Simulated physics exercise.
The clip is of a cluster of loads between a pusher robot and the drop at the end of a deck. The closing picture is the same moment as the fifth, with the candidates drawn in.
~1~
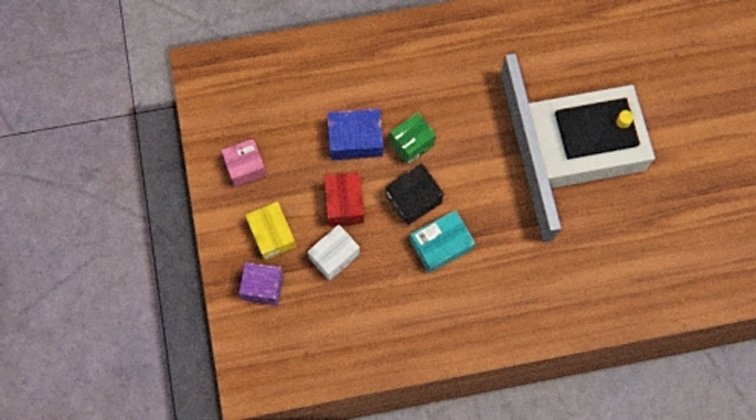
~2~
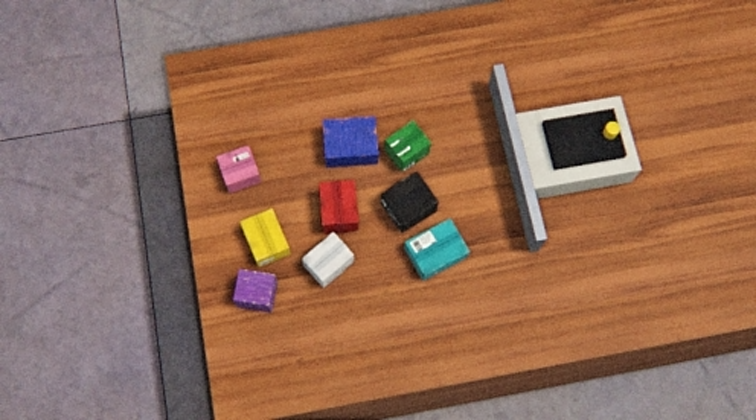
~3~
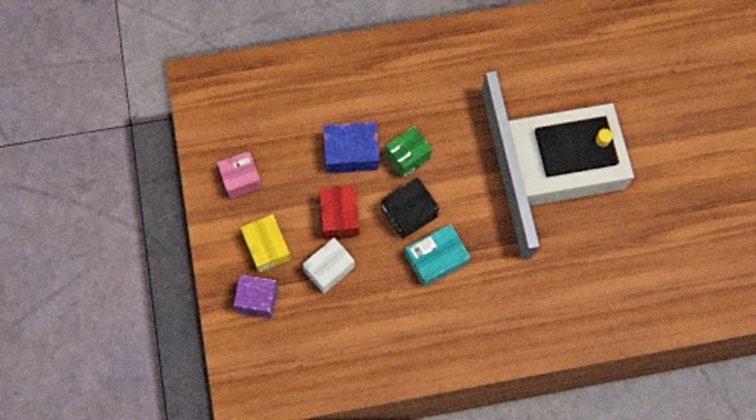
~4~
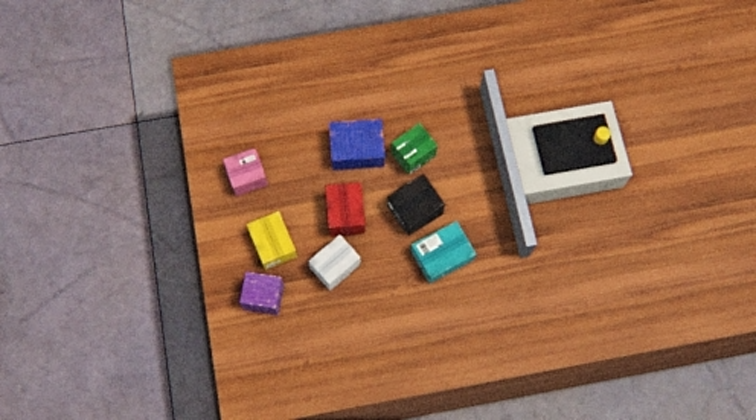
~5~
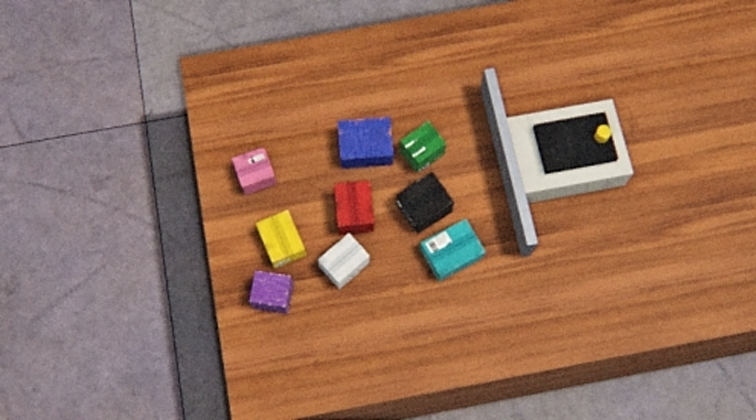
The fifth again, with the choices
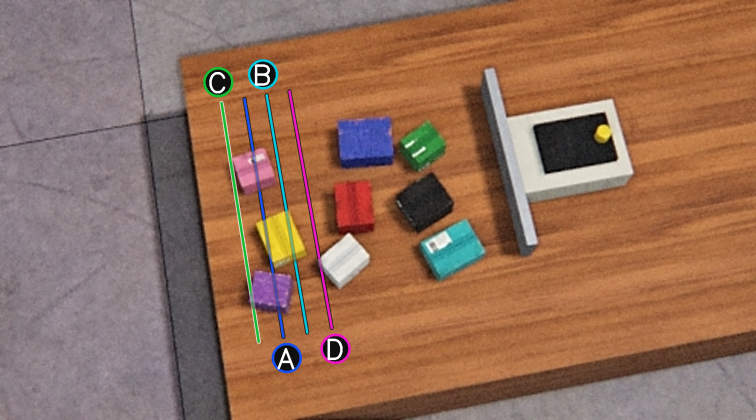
To begin with, nine colourful boxes sit clustered near the left end of a wooden deck, with a pale robot and its long grey pusher plate to their right. As the view shifts slightly, the robot moves a short way left, narrowing the gap without touching the boxes, which stay put on the deck.
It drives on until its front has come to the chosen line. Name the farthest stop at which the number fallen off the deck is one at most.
Up to line D.
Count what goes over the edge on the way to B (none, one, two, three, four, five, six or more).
By then, two.
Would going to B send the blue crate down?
By then, no.
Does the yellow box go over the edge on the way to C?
By then, yes.
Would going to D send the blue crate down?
No.
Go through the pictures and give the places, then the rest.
The first picture shows white box (334, 253); red box (344, 200); blue crate (356, 134).
The second picture shows robot (579, 139); pink parcel (239, 169).
The third picture shows robot (571, 147); purple crate (257, 297).
The fourth picture shows robot (569, 145); green parcel (414, 149).
The fifth picture shows robot (570, 143); white box (344, 261); red box (355, 208); blue crate (366, 143).
On the marked copy, A at (263, 214); B at (286, 209); C at (239, 218); D at (310, 205).
With D. Early on, robot (499, 156); blue crate (358, 142); turquoise parcel (421, 250).
Further on, robot (428, 169); purple crate (265, 296); pink parcel (251, 172).
At the end, robot (373, 179); pink parcel (196, 181); yellow box (216, 246); none fallen.
As for the rest, A drops six; B drops two; C drops six.
